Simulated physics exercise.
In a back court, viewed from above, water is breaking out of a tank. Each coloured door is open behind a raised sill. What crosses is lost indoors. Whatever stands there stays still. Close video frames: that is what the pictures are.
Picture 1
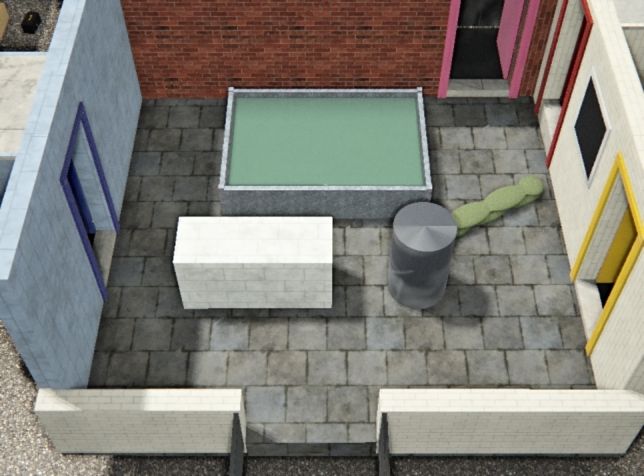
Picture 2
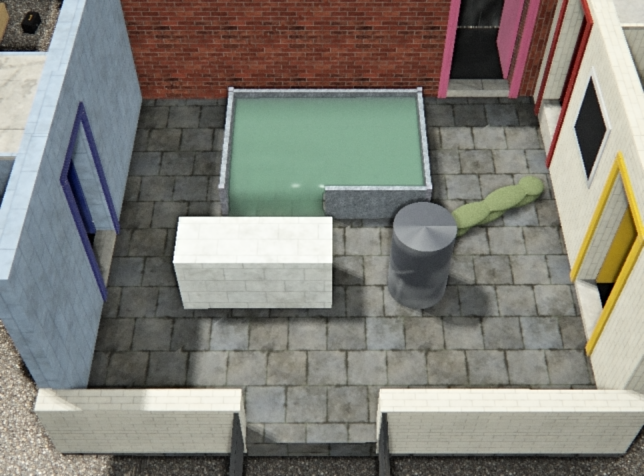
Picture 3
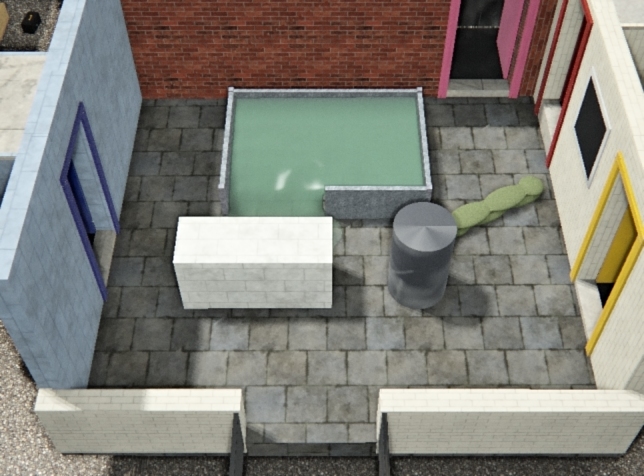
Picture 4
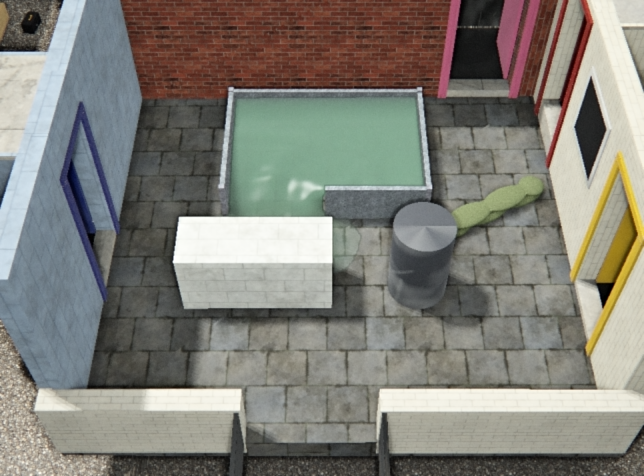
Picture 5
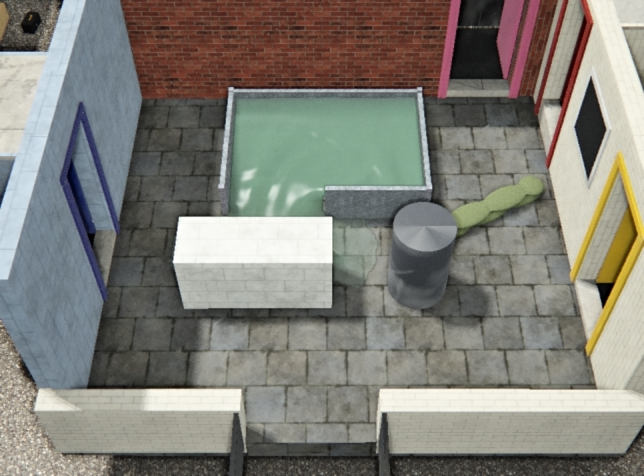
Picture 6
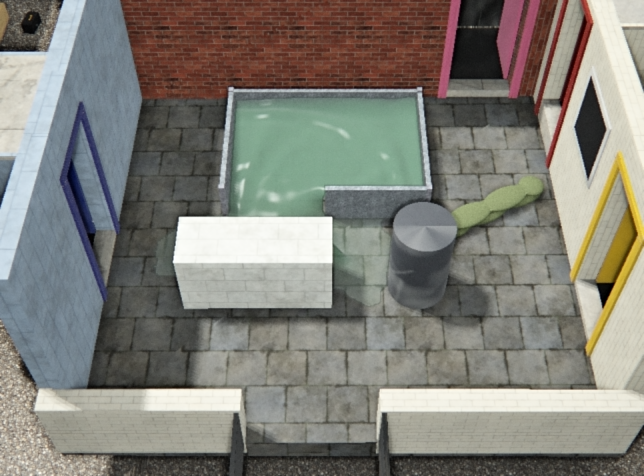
The clip shows a walled court from above, where the front left of a tank of green water opens behind a white block; ripples cross the surface, and a faint sheet of water spreads over the paving beside a grey cylinder.
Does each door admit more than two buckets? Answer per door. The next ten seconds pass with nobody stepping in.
The pink door: It does not; the red door: It does not; the blue door: It does; the yellow door: It does not.
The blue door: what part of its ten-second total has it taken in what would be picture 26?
70 %.
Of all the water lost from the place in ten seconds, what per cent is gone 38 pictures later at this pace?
By my reckoning, 70 %.
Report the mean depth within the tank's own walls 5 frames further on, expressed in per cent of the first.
That would be roughly 72 per cent.
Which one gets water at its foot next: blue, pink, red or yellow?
That would be the door marked blue.
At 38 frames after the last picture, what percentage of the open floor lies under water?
That works out at 85 %.
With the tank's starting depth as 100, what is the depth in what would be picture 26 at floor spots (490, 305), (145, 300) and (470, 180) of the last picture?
First 4, next 4, last 4 in a hundred.
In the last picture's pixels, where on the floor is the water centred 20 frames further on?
Near (307, 198) in the last view.
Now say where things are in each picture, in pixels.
In the first frame, the tank at (325, 141) is whole and still.
In the second frame, water pours out at (276, 208) and has run to a hidden place.
In the third frame, water pours out at (276, 209) and has run to a hidden place.
In the fourth frame, water pours out at (276, 209) and has run to a hidden place.
In the fifth frame, the front is at a hidden place, out from the gap at (276, 209).
In the sixth frame, the front is at (361, 288), out from the gap at (276, 209).
A moment on, water covers 20 % of the floor; the pink door not reached, the red door not reached, the blue door under two buckets in, the yellow door not reached.
Next, water covers 35 % of the floor; the pink door not reached, the red door not reached, the blue door far over two buckets in, the yellow door not reached.
Then, water covers 65 % of the floor; the pink door wet at the sill, nothing in, the red door wet at the sill, nothing in, the blue door far over two buckets in, the yellow door wet at the sill, nothing in.
Later, water covers 85 % of the floor; the pink door wet at the sill, nothing in, the red door wet at the sill, nothing in, the blue door far over two buckets in, the yellow door wet at the sill, nothing in.
In the end, water covers 95 % of the floor; the pink door wet at the sill, nothing in, the red door wet at the sill, nothing in, the blue door far over two buckets in, the yellow door wet at the sill, nothing in.
